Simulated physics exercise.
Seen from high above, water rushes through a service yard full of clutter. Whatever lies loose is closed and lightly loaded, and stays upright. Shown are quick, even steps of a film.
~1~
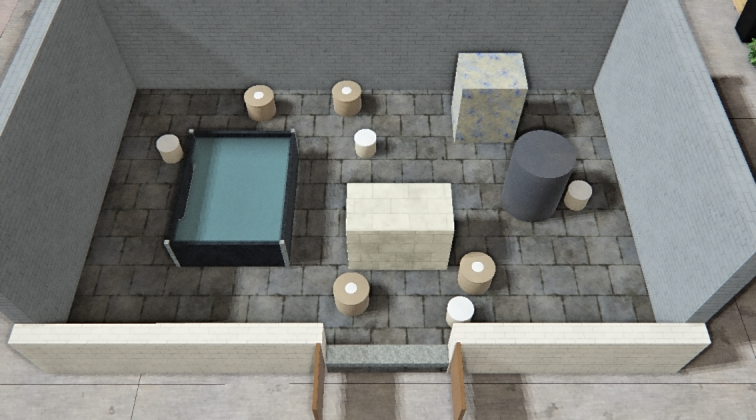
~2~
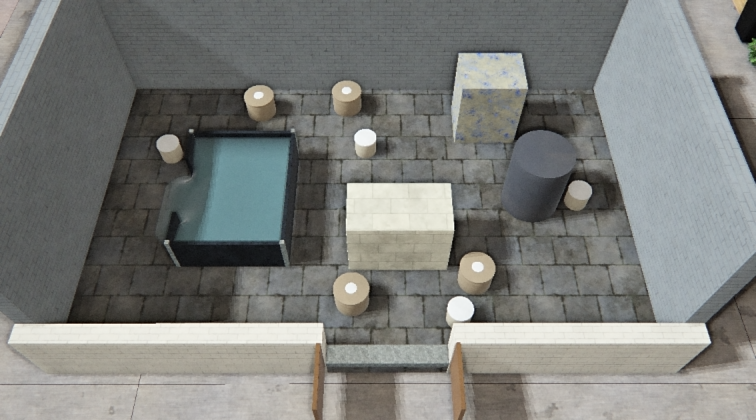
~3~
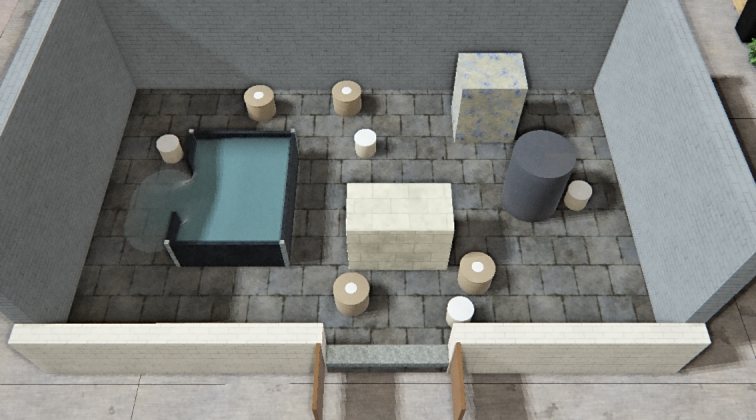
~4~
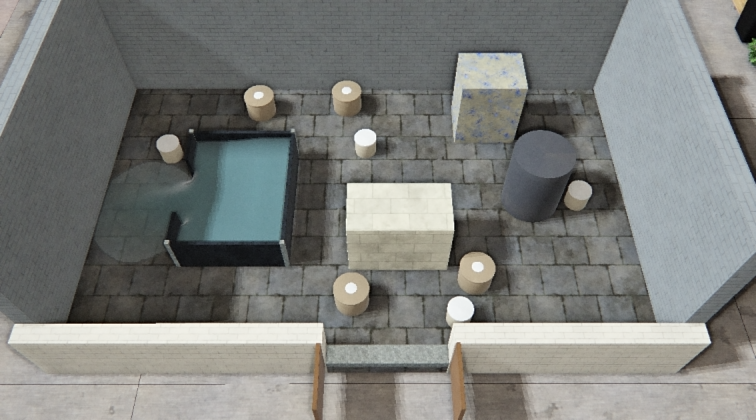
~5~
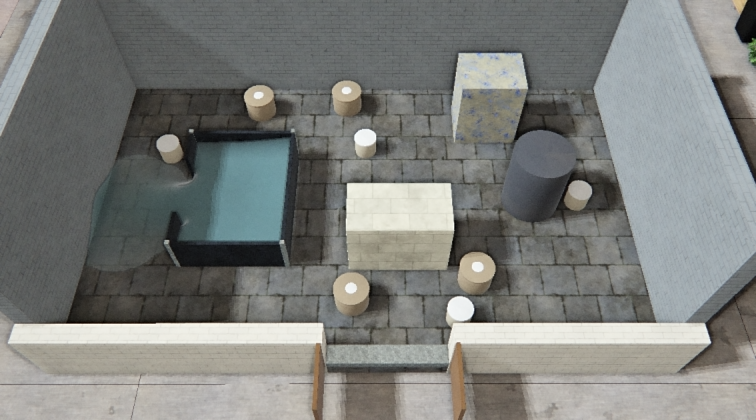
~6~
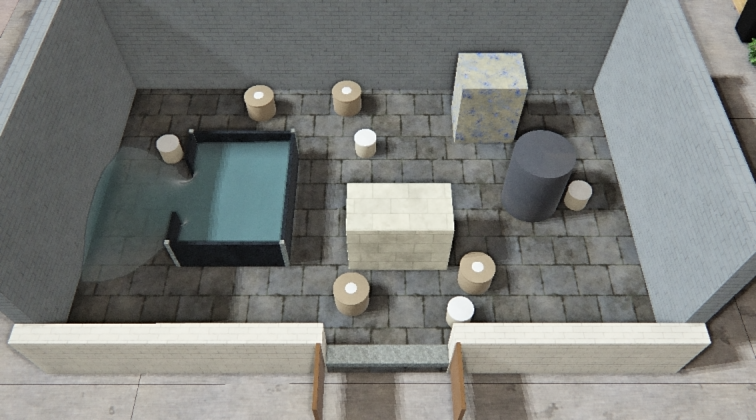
Water pours from the left side of a dark tank and spreads across the paving.
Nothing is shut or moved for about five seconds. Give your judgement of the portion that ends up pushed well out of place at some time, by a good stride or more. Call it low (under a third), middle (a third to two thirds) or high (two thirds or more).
Middle.
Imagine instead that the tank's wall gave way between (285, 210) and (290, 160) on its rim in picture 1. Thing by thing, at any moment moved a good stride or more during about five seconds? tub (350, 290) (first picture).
Distance reached.
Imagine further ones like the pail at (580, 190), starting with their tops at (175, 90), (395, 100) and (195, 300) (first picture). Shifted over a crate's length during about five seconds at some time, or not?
The first travels far, the second sits tight and the third travels far.
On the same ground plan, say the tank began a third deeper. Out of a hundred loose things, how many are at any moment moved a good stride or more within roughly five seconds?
By my count, 50 %.
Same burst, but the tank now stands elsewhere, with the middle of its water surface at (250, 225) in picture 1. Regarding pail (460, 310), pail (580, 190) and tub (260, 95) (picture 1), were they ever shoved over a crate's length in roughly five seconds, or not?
In order: Remained close by, remained close by, went well off.
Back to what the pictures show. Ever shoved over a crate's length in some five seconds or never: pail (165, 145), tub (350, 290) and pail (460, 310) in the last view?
Well, in the order you gave them, the first stayed under the mark, the second went the distance, and the third stayed under the mark.
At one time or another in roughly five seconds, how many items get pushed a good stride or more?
3 in all.
A moment on, 0 of 8 are well off their spots; 0 afloat.
Next, 0 of 8 are well off their spots; 0 afloat.
Later, 1 of 8 are well off their spots; 0 afloat.
In the end, 3 of 8 are well off their spots, and 3 have been at some point; 3 afloat.
